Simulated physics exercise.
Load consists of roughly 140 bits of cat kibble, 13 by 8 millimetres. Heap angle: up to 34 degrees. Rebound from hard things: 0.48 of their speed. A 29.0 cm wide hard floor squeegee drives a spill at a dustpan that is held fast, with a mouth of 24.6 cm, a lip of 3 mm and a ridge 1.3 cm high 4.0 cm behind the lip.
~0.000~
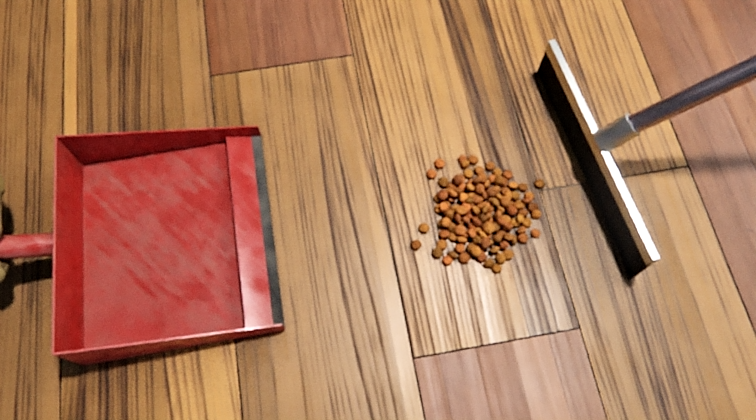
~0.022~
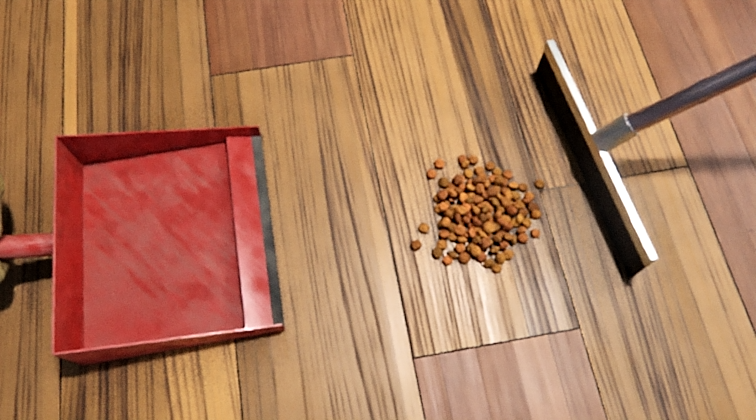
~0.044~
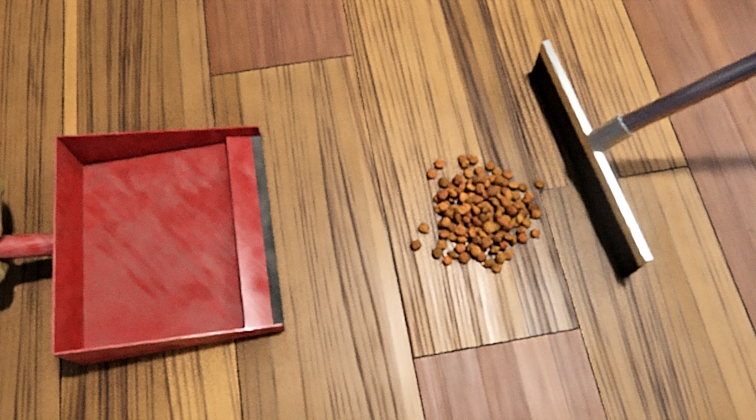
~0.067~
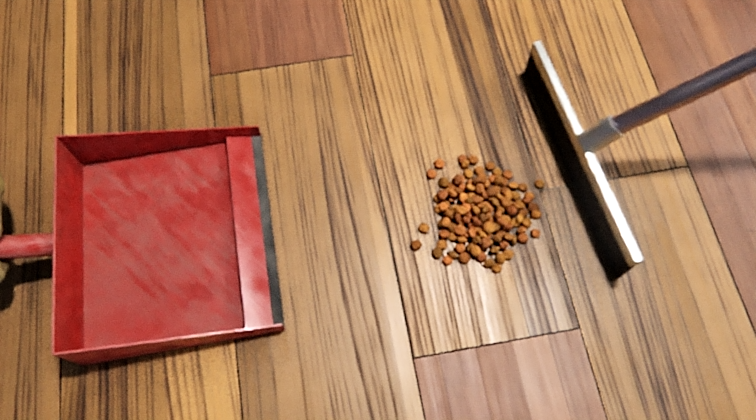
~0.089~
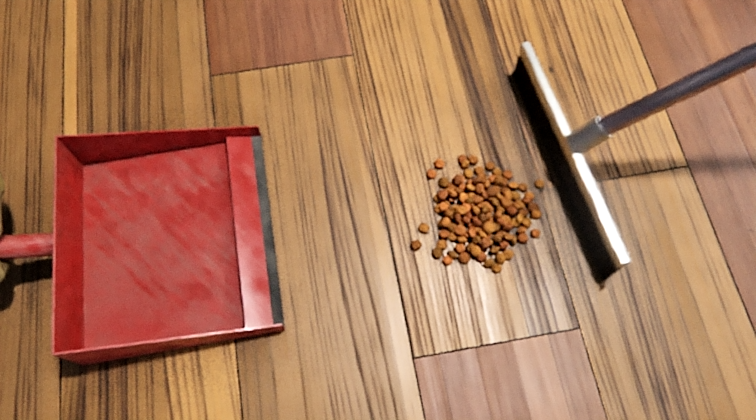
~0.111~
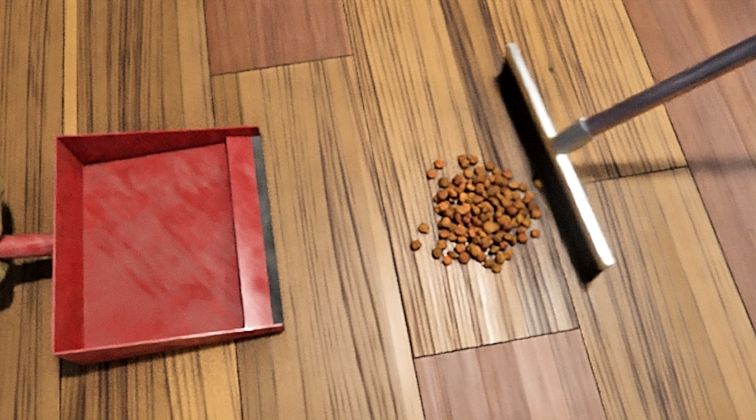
The video shows a red dustpan at the left and a small heap of brown kibble on a wooden floor, while a long-handled squeegee at the right slides a short way left toward the heap, which stays still.
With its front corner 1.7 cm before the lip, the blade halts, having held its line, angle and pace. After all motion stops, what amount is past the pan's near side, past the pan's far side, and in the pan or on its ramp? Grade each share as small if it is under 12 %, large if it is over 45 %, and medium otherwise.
Near side: Small; far side: Small; pan: Medium.
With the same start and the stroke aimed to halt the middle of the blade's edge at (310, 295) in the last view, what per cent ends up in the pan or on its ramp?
Share caught: Approx. 30 %.
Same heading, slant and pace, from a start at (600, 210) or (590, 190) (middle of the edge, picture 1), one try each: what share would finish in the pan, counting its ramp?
Estimates: 35 percent and 25 percent.
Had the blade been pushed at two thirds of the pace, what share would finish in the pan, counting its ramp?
Share: About 20 %.
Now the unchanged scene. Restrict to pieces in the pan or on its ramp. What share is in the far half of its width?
I'd put it near 40 per cent.
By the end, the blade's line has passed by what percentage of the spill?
Something like 5 per cent, roughly.
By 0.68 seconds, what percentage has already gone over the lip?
About 20 per cent by then.
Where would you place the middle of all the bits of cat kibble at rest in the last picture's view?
(282, 247).
Then, at 0.30 s, middle of the blade 18 cm from the lip; 0 % over the lip, far side 0 %, near side 5 %.
After 0.43 s, middle of the blade 7 cm from the lip; 0 % over the lip, far side 0 %, near side 5 %.
Then, at 0.68 s, middle of the blade 3 cm from the lip; 20 % over the lip, far side 0 %, near side 10 %.
At rest (1.1 s), near side 5 %, far side 0 %, pan 20 %, in front of the lip or behind the blade 70 %.
